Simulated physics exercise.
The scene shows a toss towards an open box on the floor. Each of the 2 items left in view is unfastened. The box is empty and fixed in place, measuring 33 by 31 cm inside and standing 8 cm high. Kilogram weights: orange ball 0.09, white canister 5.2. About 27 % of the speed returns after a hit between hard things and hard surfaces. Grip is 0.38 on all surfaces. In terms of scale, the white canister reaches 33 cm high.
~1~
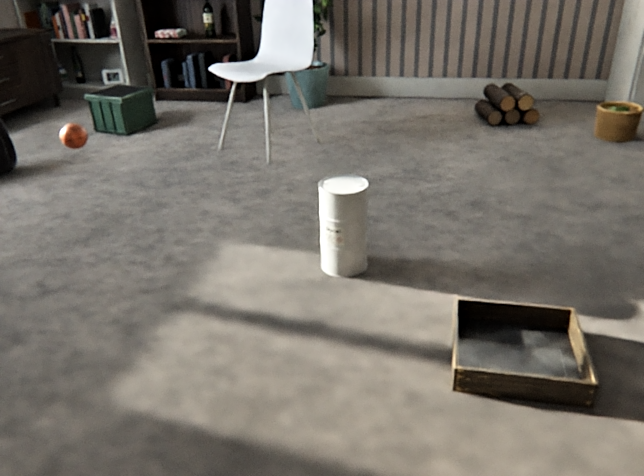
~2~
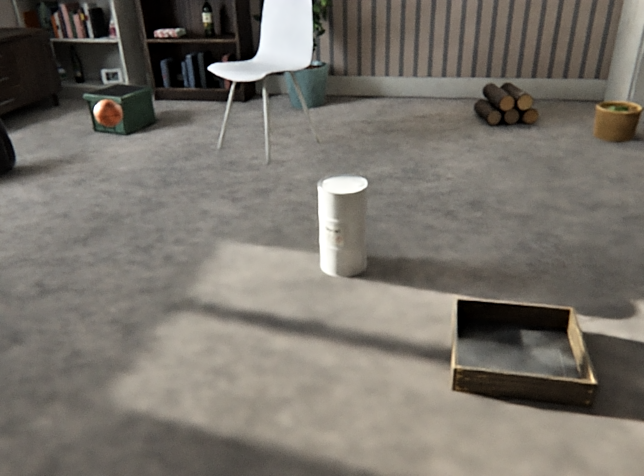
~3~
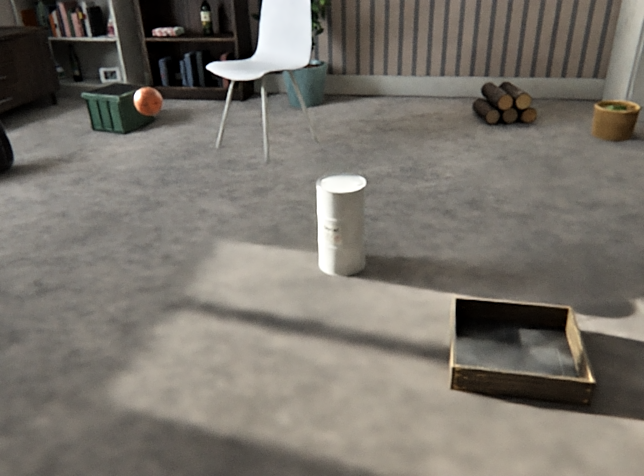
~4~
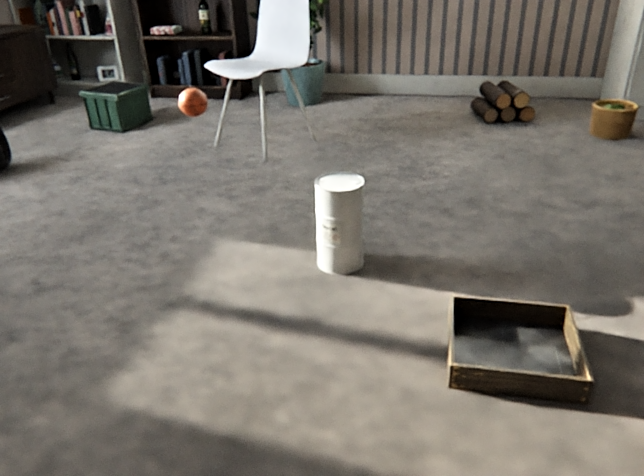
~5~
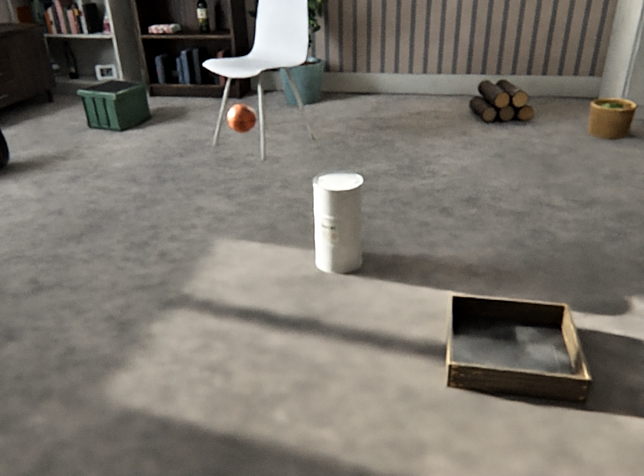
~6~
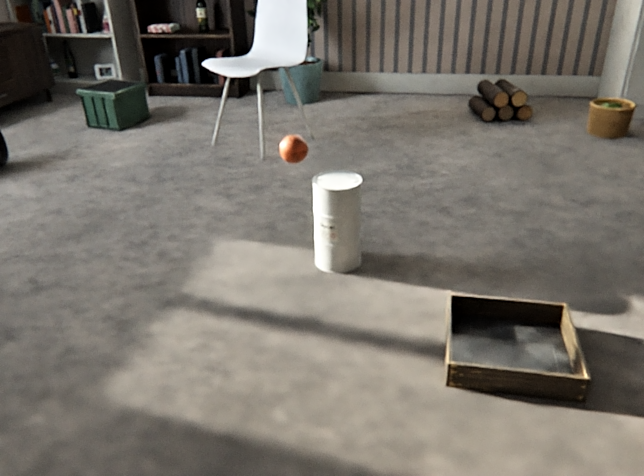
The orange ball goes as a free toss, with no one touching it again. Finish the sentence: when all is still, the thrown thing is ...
... in the box.
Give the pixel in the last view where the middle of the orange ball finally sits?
The resting point is around (494, 367).
Then, 0.20 s after the last picture, gap 17 cm; orange ball near (459, 335).
Then, 0.40 s after the last picture, ball inside the box; orange ball near (549, 371).
At rest, ball inside the box; white canister in place, give or take 10 cm. Seen from the same camera at the end, orange ball near (494, 366).
